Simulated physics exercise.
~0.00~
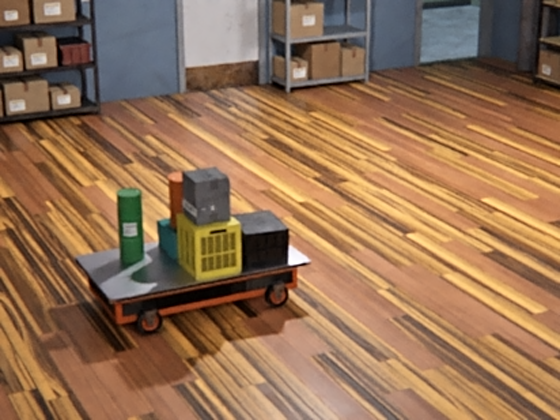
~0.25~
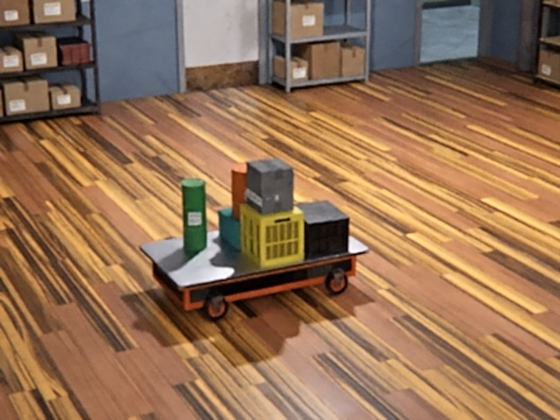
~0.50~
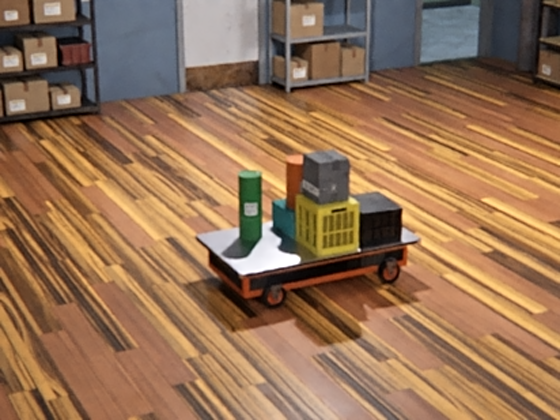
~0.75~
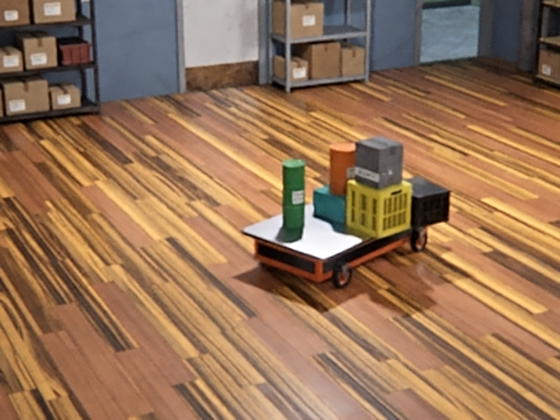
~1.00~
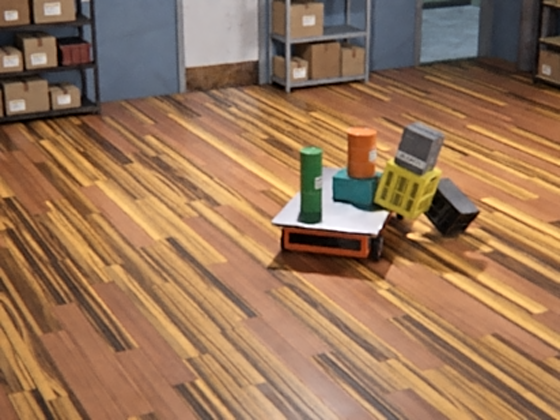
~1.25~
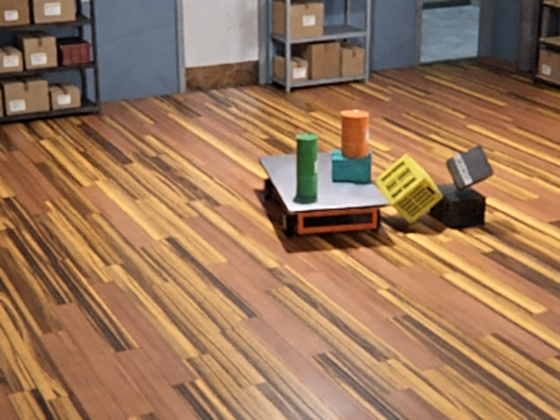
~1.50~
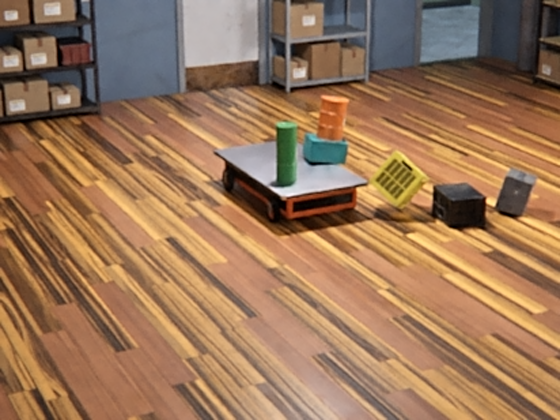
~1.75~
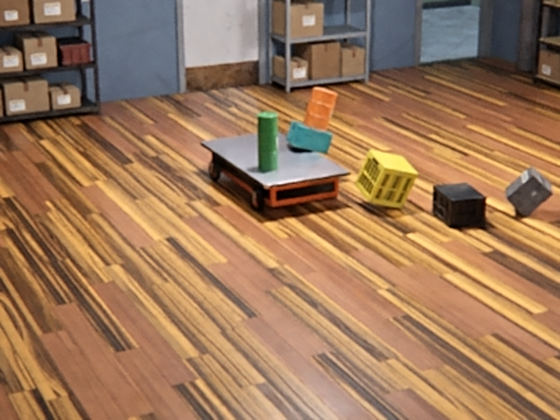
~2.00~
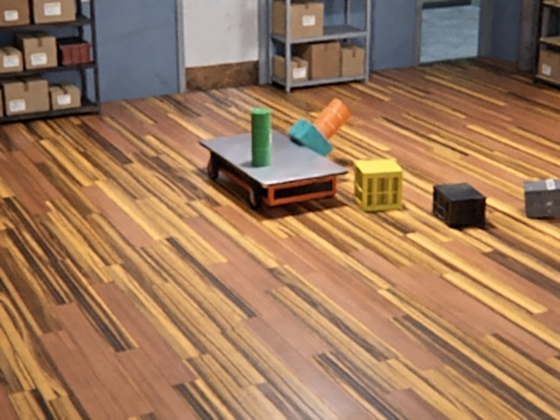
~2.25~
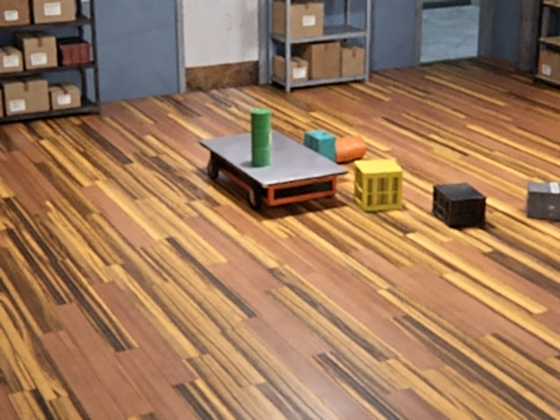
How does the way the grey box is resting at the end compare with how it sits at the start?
At the start the grey box sits upright on top of the yellow crate, and by the end it is lying on its side on the floor at the far right.
The clip opens on a flat cart rolling right across a striped wooden floor, carrying a green canister, an orange canister, a turquoise parcel, a black crate and a yellow crate with a grey box on top. As the cart swings away from the viewer, the grey box and both crates tip off its right side. The cart curves back to the left while the grey box tumbles farther right. The orange canister and turquoise parcel then tip off too. The cart stops with only the green canister standing on its deck, the other items scattered on the floor.
